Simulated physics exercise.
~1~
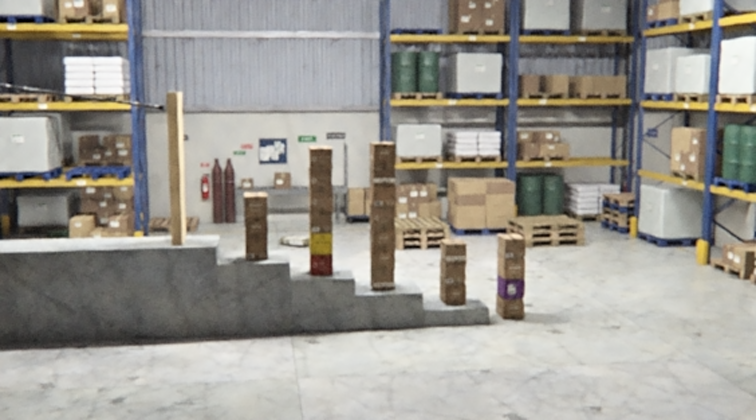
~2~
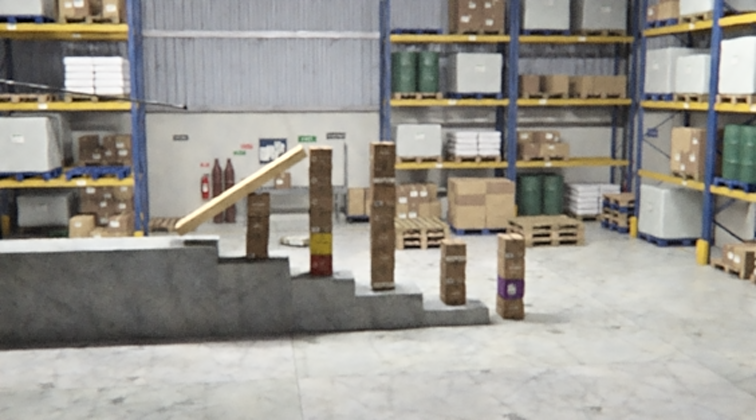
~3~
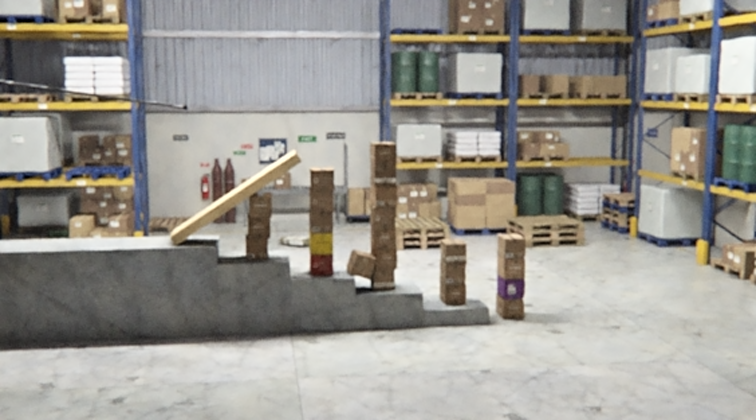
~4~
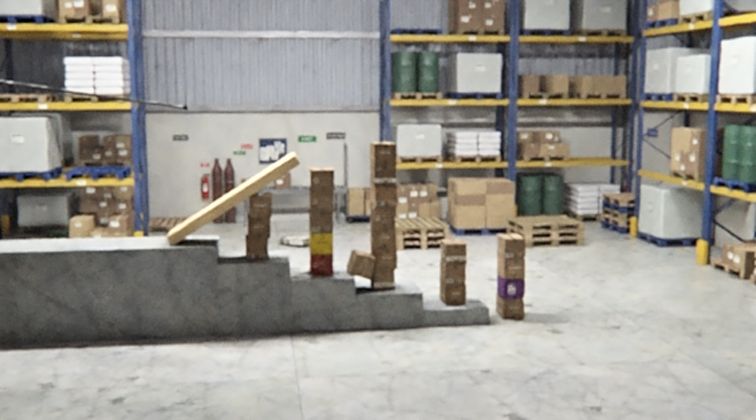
A long grey concrete block with steps falling to the right stands on the pale floor of a warehouse, seen from the side by a still camera, with loaded shelves behind. Brown carton piles of unlike heights line the steps and floor, one with yellow and red cartons, another with a purple one. A tall wooden board stands upright at left, a thin dark pole beside it. The board tips right onto the nearer piles, knocking the top carton off the yellow-and-red-marked pile. That carton lands tilted on a lower step, while the board rests leaning and every pile still stands.
